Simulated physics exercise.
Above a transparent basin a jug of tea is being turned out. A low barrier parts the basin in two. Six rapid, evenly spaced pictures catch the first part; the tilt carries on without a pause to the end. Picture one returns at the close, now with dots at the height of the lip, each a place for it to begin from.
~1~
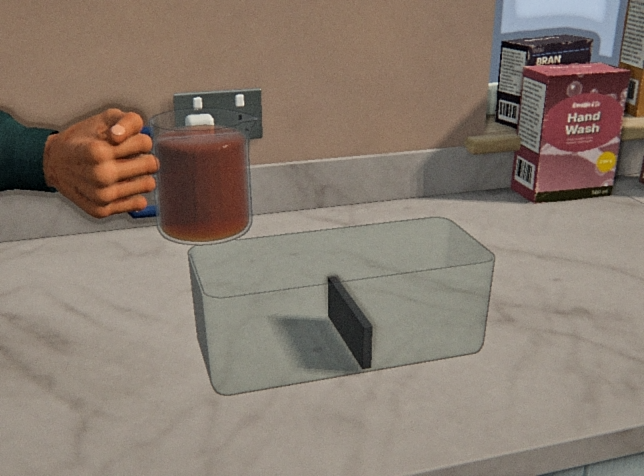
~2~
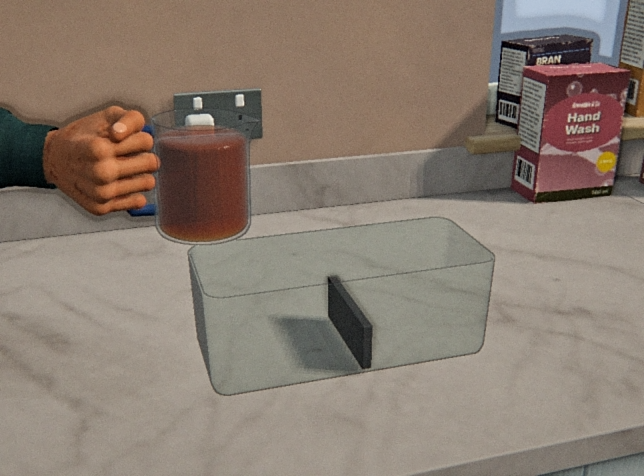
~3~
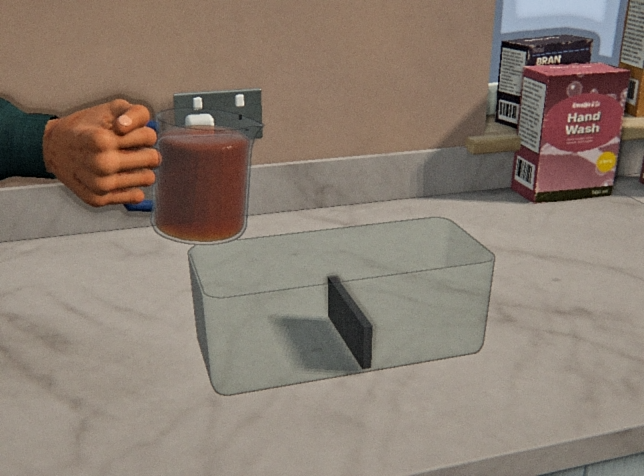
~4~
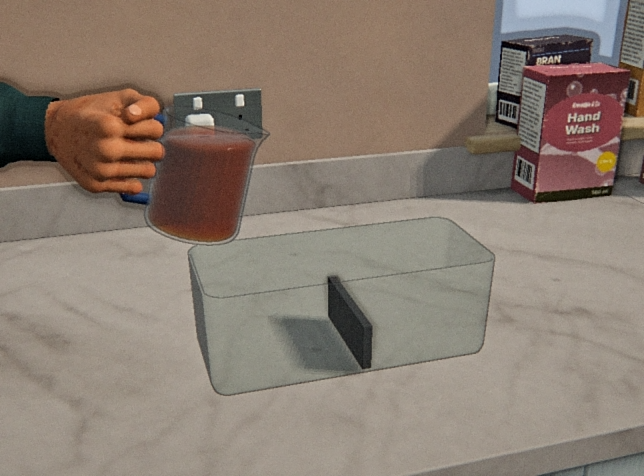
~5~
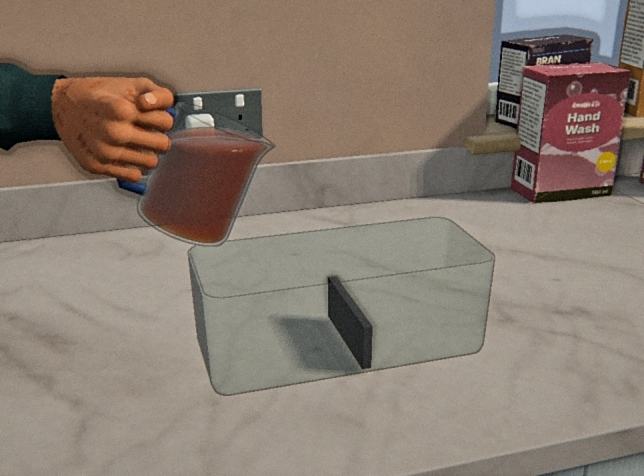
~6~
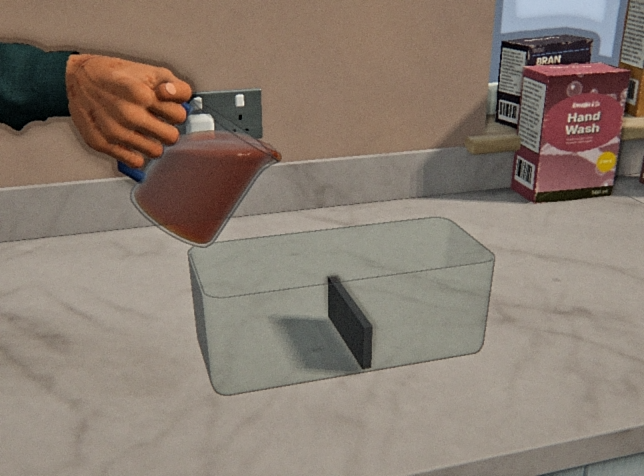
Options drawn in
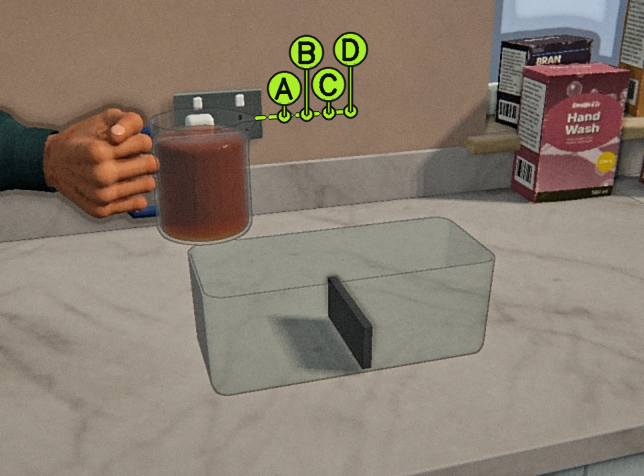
A jug of reddish-brown tea, held by a hand, tilts rightward above a divided clear basin.
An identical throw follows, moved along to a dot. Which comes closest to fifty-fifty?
B works best here.
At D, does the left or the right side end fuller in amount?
More ends on the right.
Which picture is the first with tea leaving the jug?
Picture 6.
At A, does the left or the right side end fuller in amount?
More ends on the left.
On the marked copy, A at (284, 116); B at (306, 114); C at (328, 112); D at (350, 111).
If A is chosen, about 77 % ends left of the wall and 18 % right of it; 4 % is lost outside.
If B is chosen, about 47 % ends left of the wall and 52 % right of it.
If C is chosen, about 15 % ends left of the wall and 84 % right of it.
If D is chosen, about 6 % ends left of the wall and 93 % right of it.
